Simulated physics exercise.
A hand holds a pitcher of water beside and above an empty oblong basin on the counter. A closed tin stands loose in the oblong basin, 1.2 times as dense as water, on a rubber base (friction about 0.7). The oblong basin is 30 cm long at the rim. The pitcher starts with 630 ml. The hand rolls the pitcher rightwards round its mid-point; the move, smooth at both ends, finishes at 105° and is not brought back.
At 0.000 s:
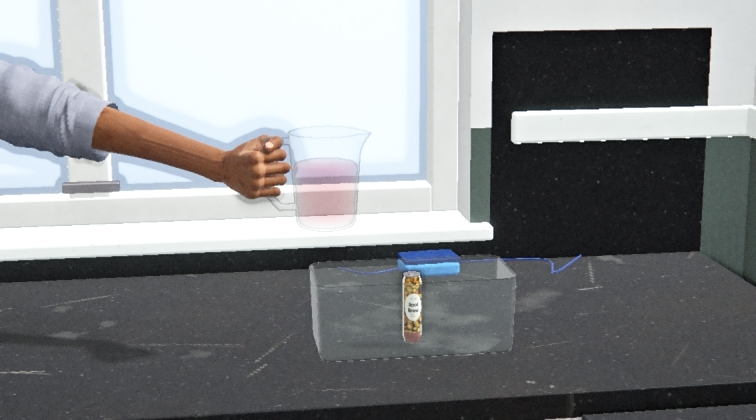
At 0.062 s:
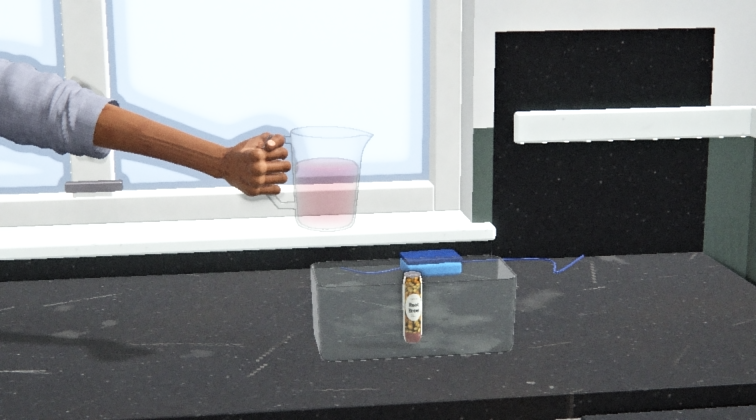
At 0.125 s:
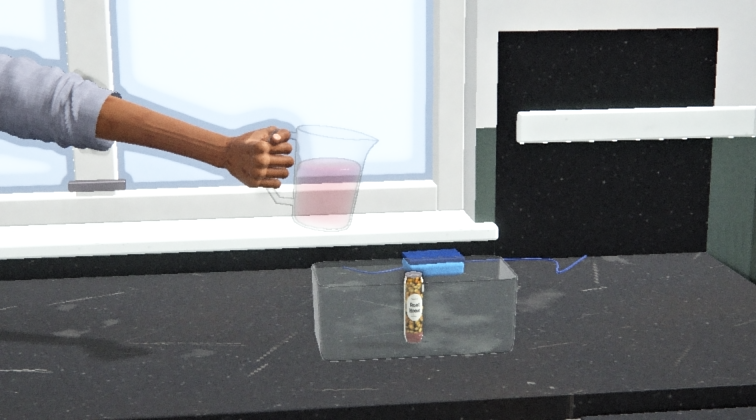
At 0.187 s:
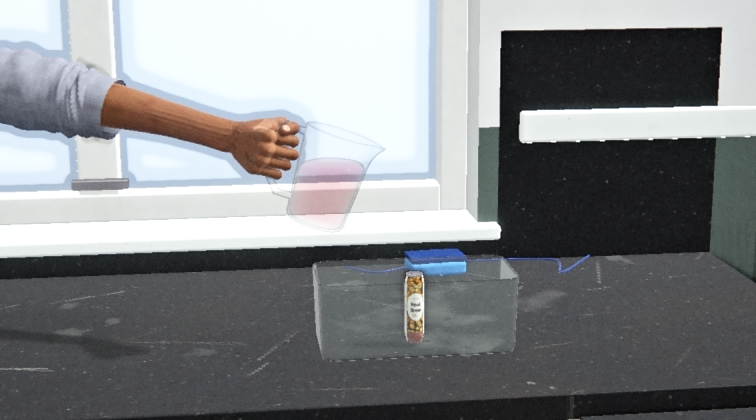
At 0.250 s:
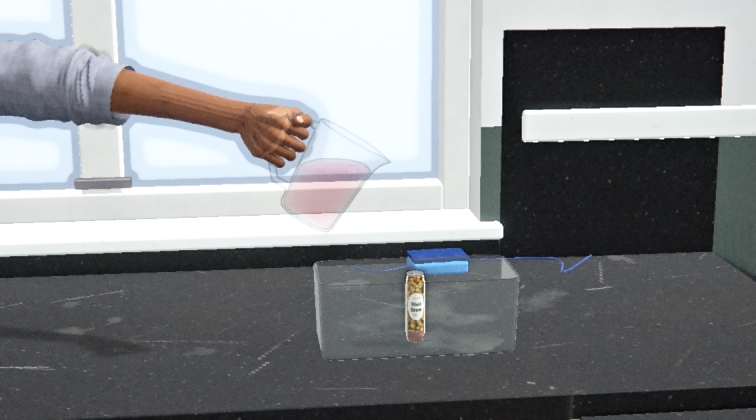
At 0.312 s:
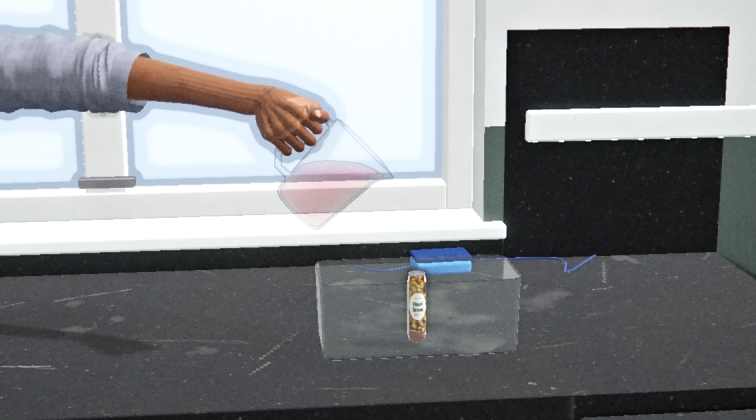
A hand tilting a clear pitcher of pinkish liquid rightwards above a glassy oblong basin holding a small labelled container.
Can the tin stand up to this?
The tin topples.
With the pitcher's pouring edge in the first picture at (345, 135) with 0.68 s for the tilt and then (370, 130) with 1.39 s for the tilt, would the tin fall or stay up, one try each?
First it falls; then it falls.
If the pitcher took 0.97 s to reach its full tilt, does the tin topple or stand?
Then it goes over.
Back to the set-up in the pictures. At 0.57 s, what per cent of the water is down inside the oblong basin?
About 10 per cent.
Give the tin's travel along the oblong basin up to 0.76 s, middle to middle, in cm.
About 0 cm.
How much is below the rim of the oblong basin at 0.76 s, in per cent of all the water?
Some 64 per cent.
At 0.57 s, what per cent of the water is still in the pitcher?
About 64 per cent.
Then, 0.57 s in, the tilt is 99° and 64 per cent is still to pour; the tin stands where it began.
Then, 0.76 s in, the tilt is 105° and 18 per cent is still to pour; the tin stands where it began.
Then, 0.96 s in, the tilt is 105° and 2 per cent is still to pour; the tin lies on its side.
Then, 1.18 s in, the tilt is 105° and 0 per cent is still to pour; the tin lies on its side.
Finally, the tin lies on its side.
